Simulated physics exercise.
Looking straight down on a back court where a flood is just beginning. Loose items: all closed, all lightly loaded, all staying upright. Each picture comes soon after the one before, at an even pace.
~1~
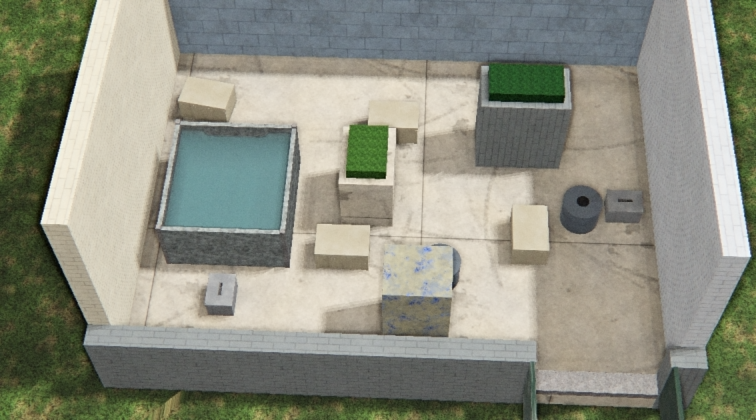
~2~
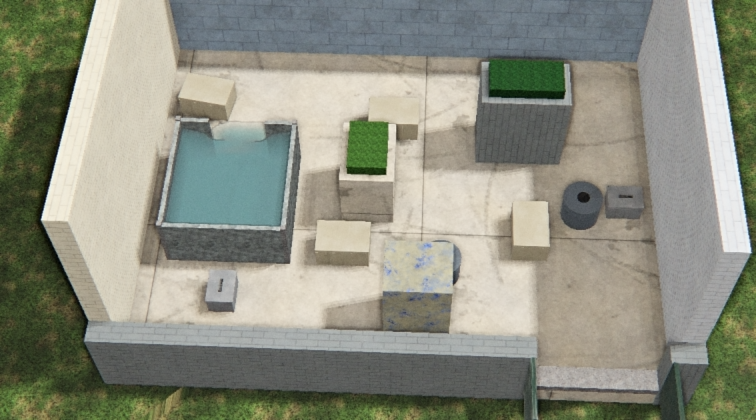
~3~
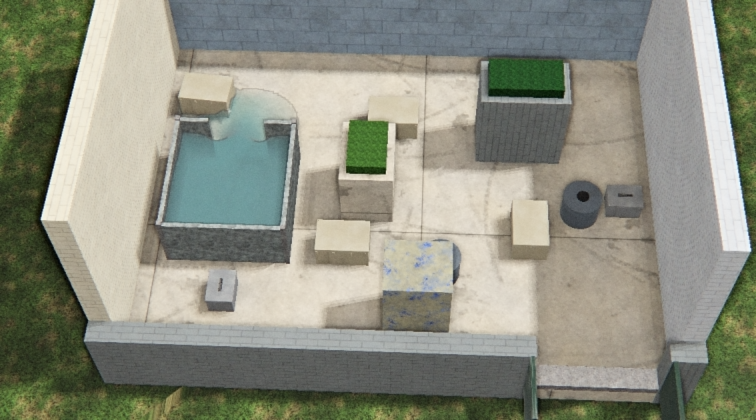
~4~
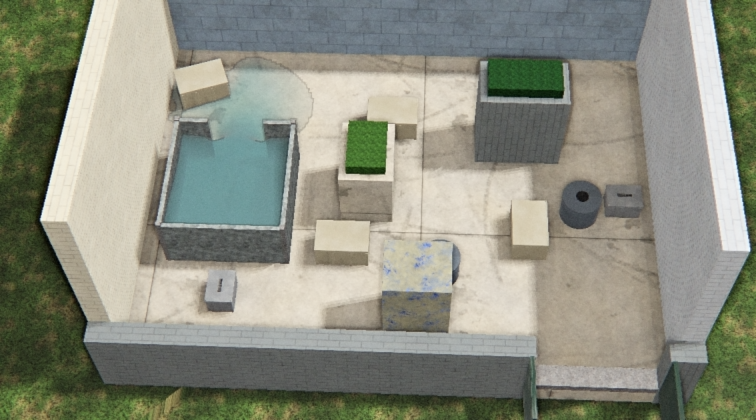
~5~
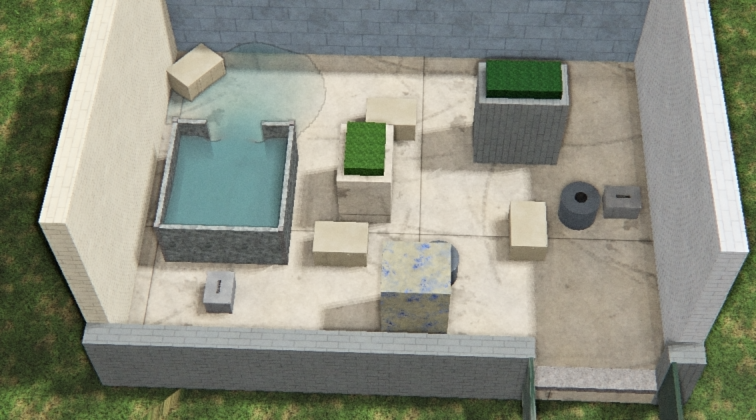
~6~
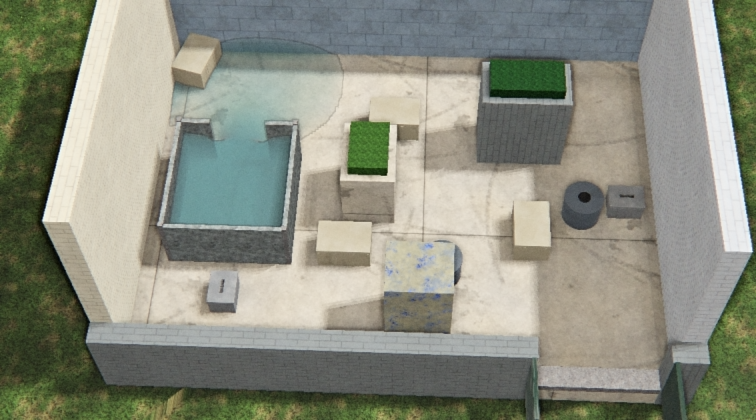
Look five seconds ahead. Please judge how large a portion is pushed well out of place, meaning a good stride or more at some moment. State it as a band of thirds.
Shy of a third.
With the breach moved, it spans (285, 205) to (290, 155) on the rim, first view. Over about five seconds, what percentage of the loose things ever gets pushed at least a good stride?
It comes out at roughly 50 per cent.
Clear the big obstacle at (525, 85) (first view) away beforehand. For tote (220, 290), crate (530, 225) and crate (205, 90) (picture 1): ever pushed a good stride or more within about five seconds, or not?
Fell short; fell short; went the distance.
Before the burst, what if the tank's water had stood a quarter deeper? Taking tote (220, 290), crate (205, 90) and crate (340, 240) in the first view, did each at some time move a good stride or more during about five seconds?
Fell short, went the distance, fell short.
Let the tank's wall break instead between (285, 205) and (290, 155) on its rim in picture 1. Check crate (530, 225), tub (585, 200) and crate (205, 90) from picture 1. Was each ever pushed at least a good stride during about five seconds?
In that order: Pushed that far, never so far, moved that far.
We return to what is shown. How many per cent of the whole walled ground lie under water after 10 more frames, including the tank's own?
By my count it's near 35 in a hundred.
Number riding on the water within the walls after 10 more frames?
Total: 1.
A moment on, 1 of 8 are well off their spots; 1 afloat.
Next, 0 of 8 are well off their spots; 1 afloat.
Later, 1 of 8 are well off their spots; 1 afloat.
In the end, 0 of 8 are well off their spots, and 1 have been at some point; 2 afloat.
